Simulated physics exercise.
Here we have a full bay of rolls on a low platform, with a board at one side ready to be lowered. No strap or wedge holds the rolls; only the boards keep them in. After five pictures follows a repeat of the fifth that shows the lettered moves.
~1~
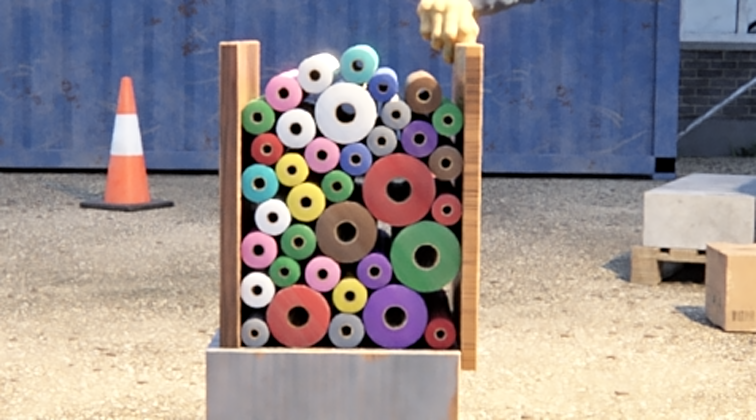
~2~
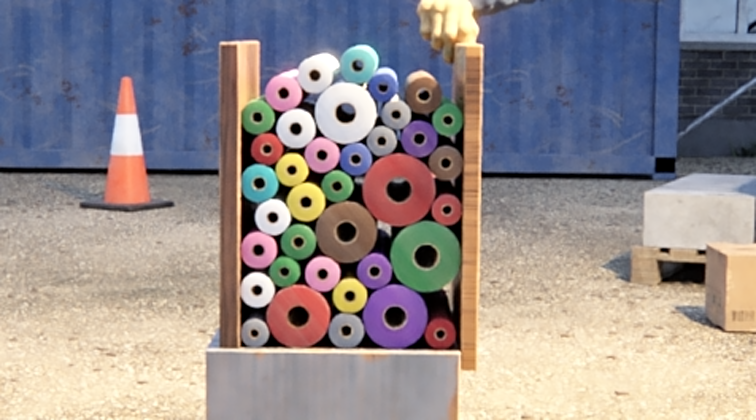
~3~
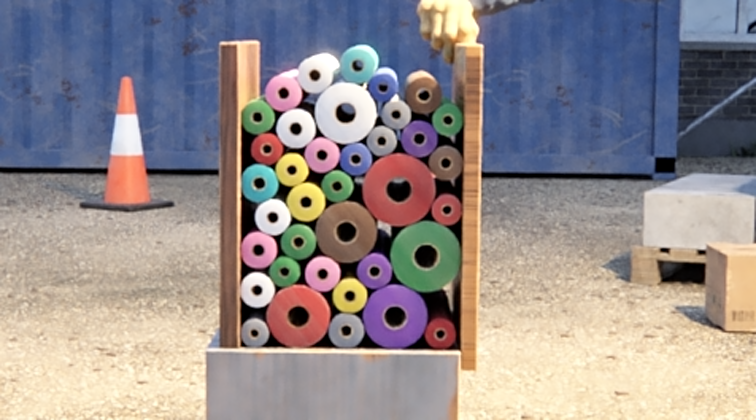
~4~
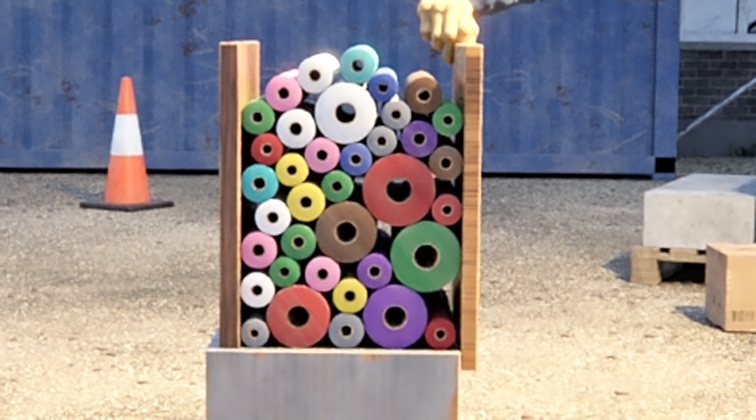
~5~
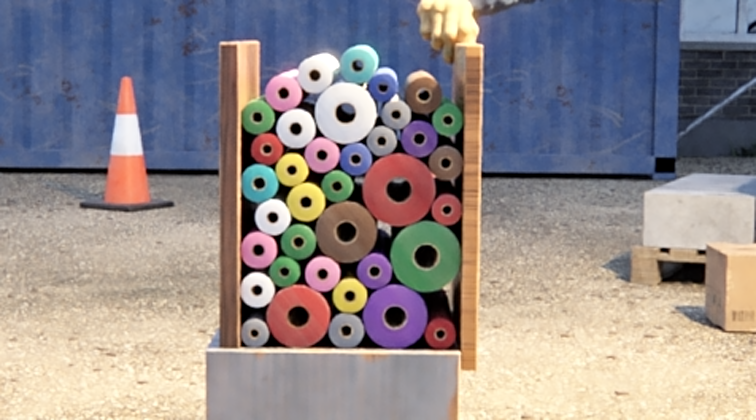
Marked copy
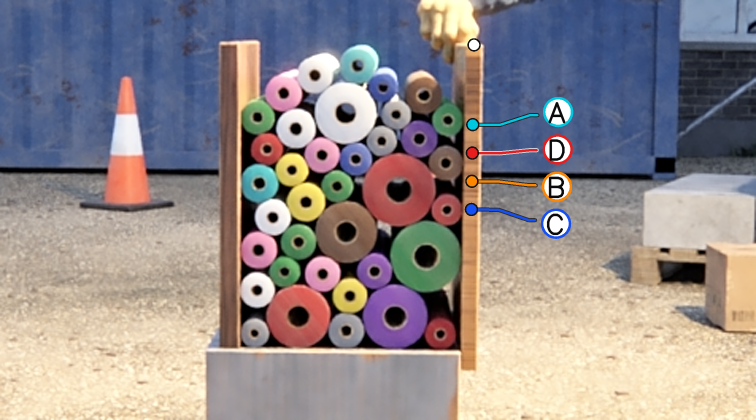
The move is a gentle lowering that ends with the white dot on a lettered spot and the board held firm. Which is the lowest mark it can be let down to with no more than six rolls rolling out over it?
The answer is mark B.
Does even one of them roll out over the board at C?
Yes, at C.
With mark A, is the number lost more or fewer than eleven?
It loses fewer than eleven.
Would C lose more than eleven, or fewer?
Fewer than eleven.
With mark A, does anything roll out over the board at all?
At A: No.
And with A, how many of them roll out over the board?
It comes to none.
On the copy, A at (473, 125); B at (472, 181); C at (472, 209); D at (473, 153); the white dot at (474, 45).
On B. First, top of the board (464, 109).
Then, top of the board (463, 180).
Finally, top of the board (463, 181), four out over the board.
By contrast, A none out over the board; C seven out over the board; D none out over the board.
